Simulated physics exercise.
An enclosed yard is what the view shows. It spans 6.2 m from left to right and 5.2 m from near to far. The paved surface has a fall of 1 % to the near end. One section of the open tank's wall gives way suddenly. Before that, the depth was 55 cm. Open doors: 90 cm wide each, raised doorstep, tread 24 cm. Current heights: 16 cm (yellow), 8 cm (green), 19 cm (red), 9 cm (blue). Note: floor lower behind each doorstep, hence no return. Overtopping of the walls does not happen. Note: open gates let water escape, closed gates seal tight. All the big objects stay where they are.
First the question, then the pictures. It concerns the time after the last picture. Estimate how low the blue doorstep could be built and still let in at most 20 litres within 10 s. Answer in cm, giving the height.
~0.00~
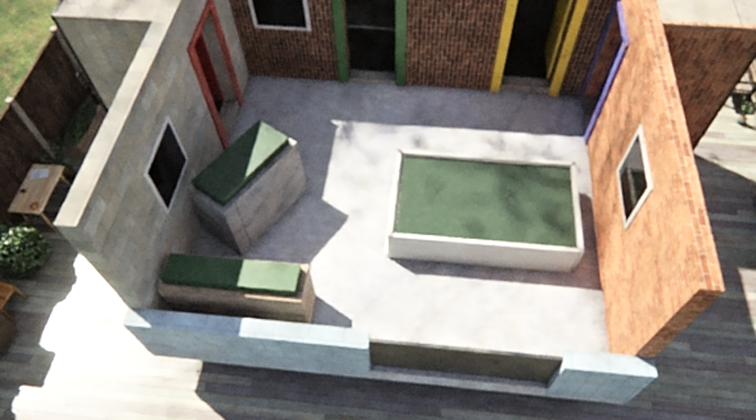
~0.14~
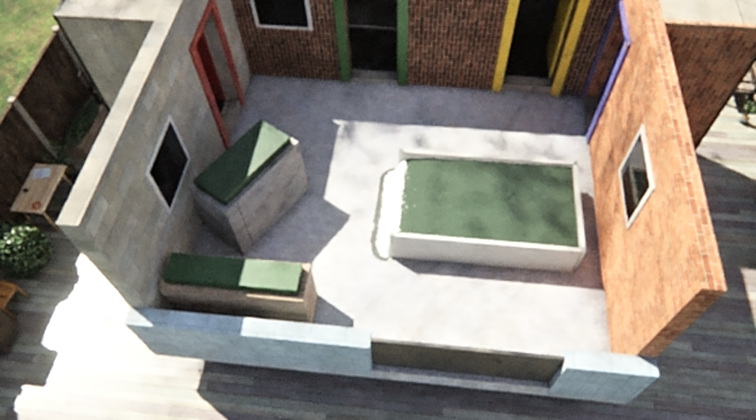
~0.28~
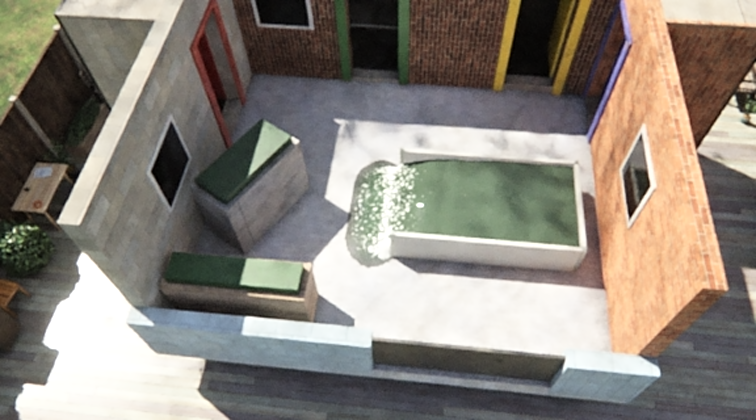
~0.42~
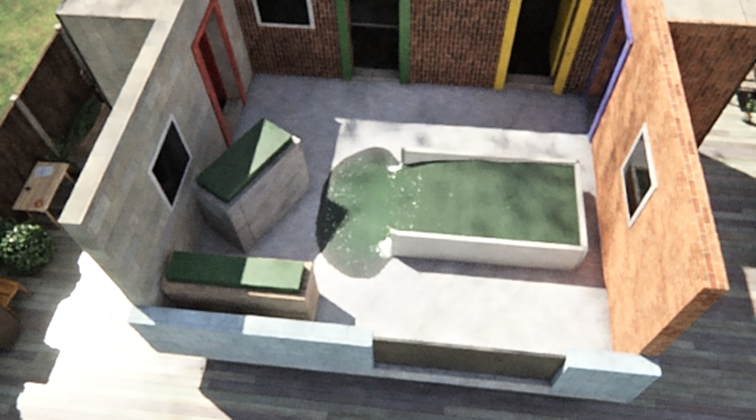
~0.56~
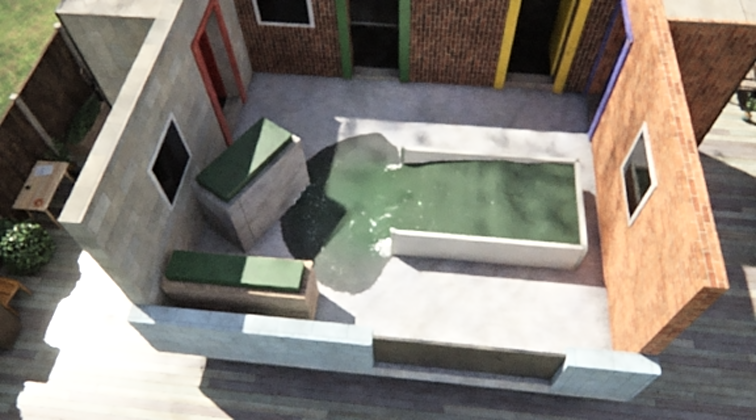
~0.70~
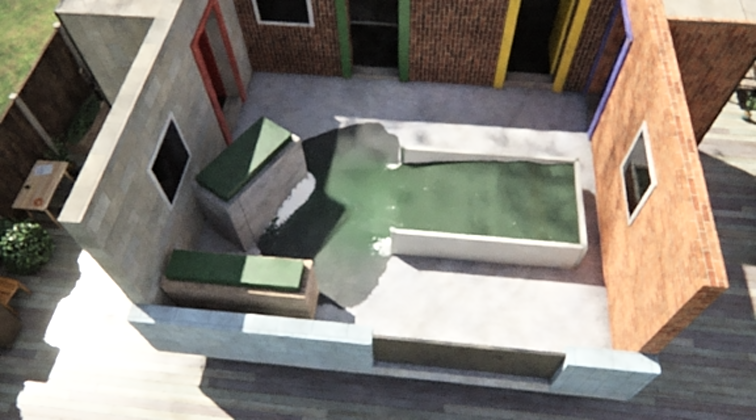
I would say 8.5 cm or so.
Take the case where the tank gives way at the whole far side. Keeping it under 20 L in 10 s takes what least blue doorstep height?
At least roughly 23 centimetres tall.
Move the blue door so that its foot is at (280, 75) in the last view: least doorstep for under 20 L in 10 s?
Roughly 21 cm.
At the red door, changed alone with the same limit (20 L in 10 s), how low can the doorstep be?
At the red door it takes roughly 15 centimetres.
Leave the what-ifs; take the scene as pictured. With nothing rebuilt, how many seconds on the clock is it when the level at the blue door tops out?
9.0 s.
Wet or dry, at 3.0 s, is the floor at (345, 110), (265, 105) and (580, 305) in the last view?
One by one: Drenched, drenched, clear.
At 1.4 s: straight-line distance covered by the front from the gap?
The front is some 3.4 m out.
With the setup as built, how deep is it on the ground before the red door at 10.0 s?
Depth: Near 6.5 cm.
After 1.4 s water covers 30 % of the floor, deepest (37 cm) near (248, 278); it has not reached the blue door.
After 3.0 s water covers 45 % of the floor, deepest (38 cm) near (201, 274); it has not reached the blue door.
After 10.0 s water covers 95 % of the floor, deepest (14 cm) near (610, 373); 12 cm at the blue door, 16 litres in over its 9 cm doorstep.
At the blue door as built, the water arrived by 5.8 s and peaked near 13 cm at 9.0 s.
With a doorstep of 7 cm, 40 litres would have come in within the 10 s; with 10 cm, 9 litres. So under 20 litres takes about 8.5 cm.
